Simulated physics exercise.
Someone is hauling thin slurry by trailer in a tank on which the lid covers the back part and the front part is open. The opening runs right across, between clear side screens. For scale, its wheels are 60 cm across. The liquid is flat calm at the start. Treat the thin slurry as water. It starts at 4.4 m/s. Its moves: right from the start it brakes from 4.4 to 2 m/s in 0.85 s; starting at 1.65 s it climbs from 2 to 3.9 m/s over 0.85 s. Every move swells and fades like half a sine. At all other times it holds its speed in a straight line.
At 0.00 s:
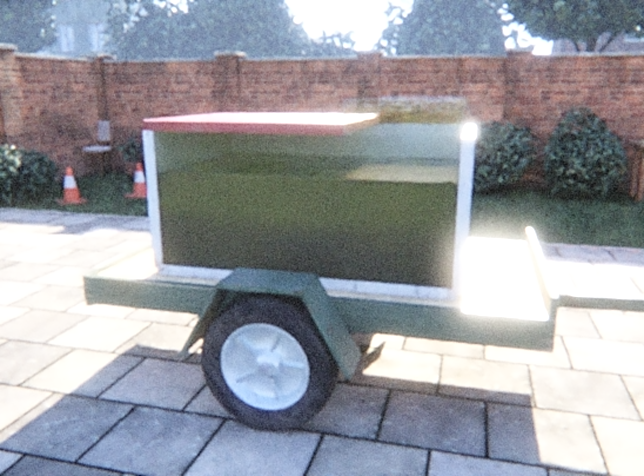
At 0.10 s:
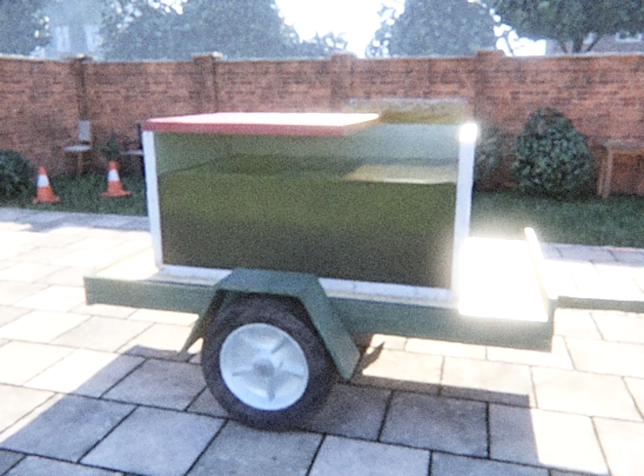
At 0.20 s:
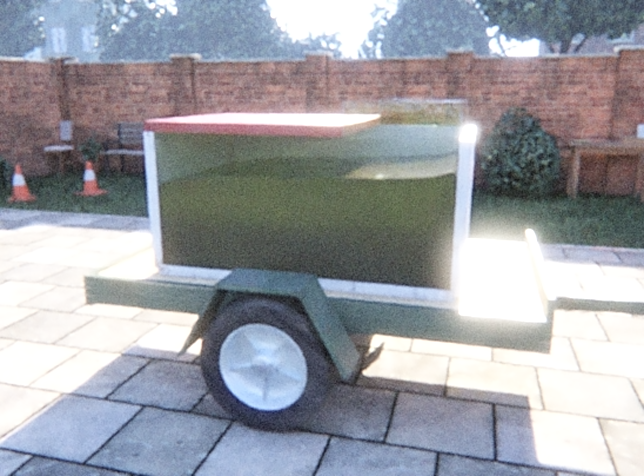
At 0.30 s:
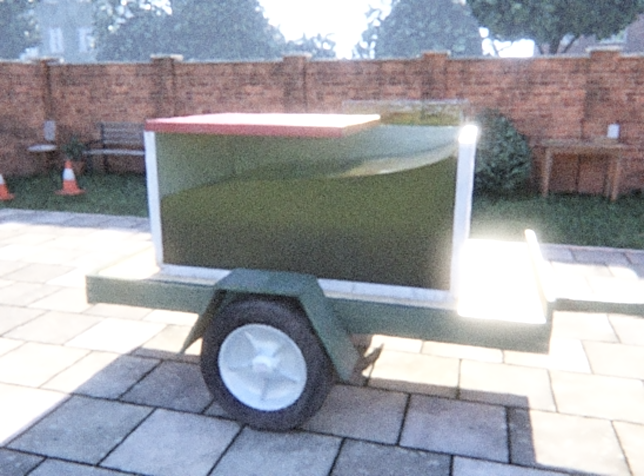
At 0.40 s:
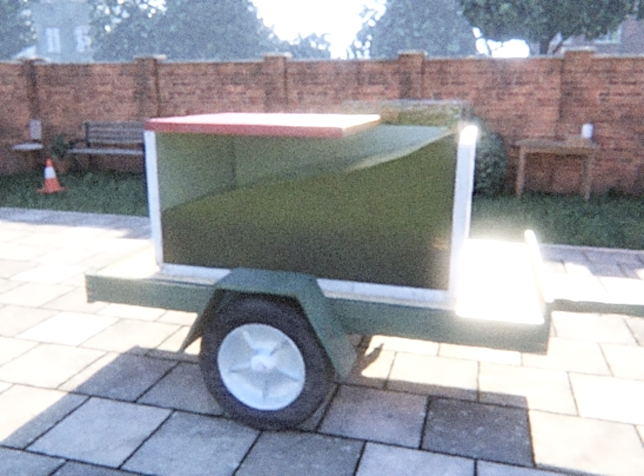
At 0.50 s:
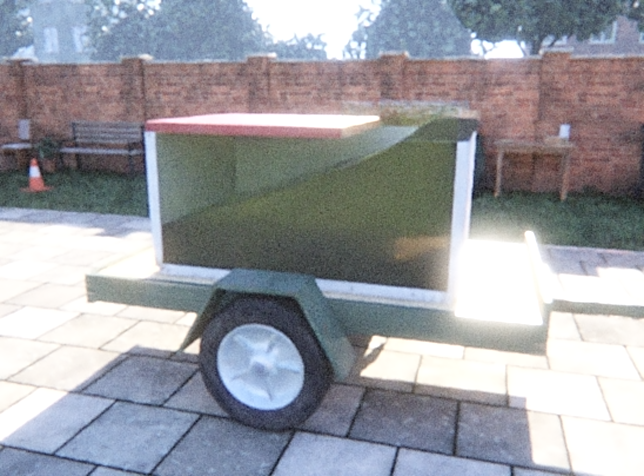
Murky green liquid in a moving trailer's tank tilts, climbing steeply at the right and sloshing out.
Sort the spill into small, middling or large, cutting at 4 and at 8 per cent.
The loss is large.
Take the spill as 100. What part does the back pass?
Some 0 per cent of it.
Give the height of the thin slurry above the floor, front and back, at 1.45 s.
About 28 cm in front and 62 cm behind.
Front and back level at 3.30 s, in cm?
About 60 cm in front and 30 cm behind.
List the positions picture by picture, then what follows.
In the first picture, the surface is at (432, 186) near the front wall; the surface is at (185, 174) near the back wall; the front is on the right; the opening runs from (344, 126) to (462, 127); a wheel hub at (261, 371).
In the second picture, the surface is at (431, 185) near the front wall; the surface is at (185, 175) near the back wall.
In the third picture, the surface is at (431, 179) near the front wall; the surface is at (185, 183) near the back wall.
In the fourth picture, the surface is at (431, 167) near the front wall; the surface is at (186, 192) near the back wall.
In the fifth picture, the surface is at (431, 147) near the front wall; the surface is at (187, 206) near the back wall.
In the sixth picture, the surface is at (431, 135) near the front wall; the surface is at (188, 219) near the back wall; thin slurry is coming out, 2 per cent so far; a wheel hub at (257, 371).
By 1.45 s the surface stands 63 cm at the back and 28 cm at the front; 11 per cent is out, over the front.
By 2.40 s the surface stands 61 cm at the back and 21 cm at the front; 11 per cent is out, over the front.
By 3.30 s the surface stands 30 cm at the back and 61 cm at the front; 11 per cent is out, over the front.
By 5.39 s 12 per cent is out, over the front, 69 of 580 litres.
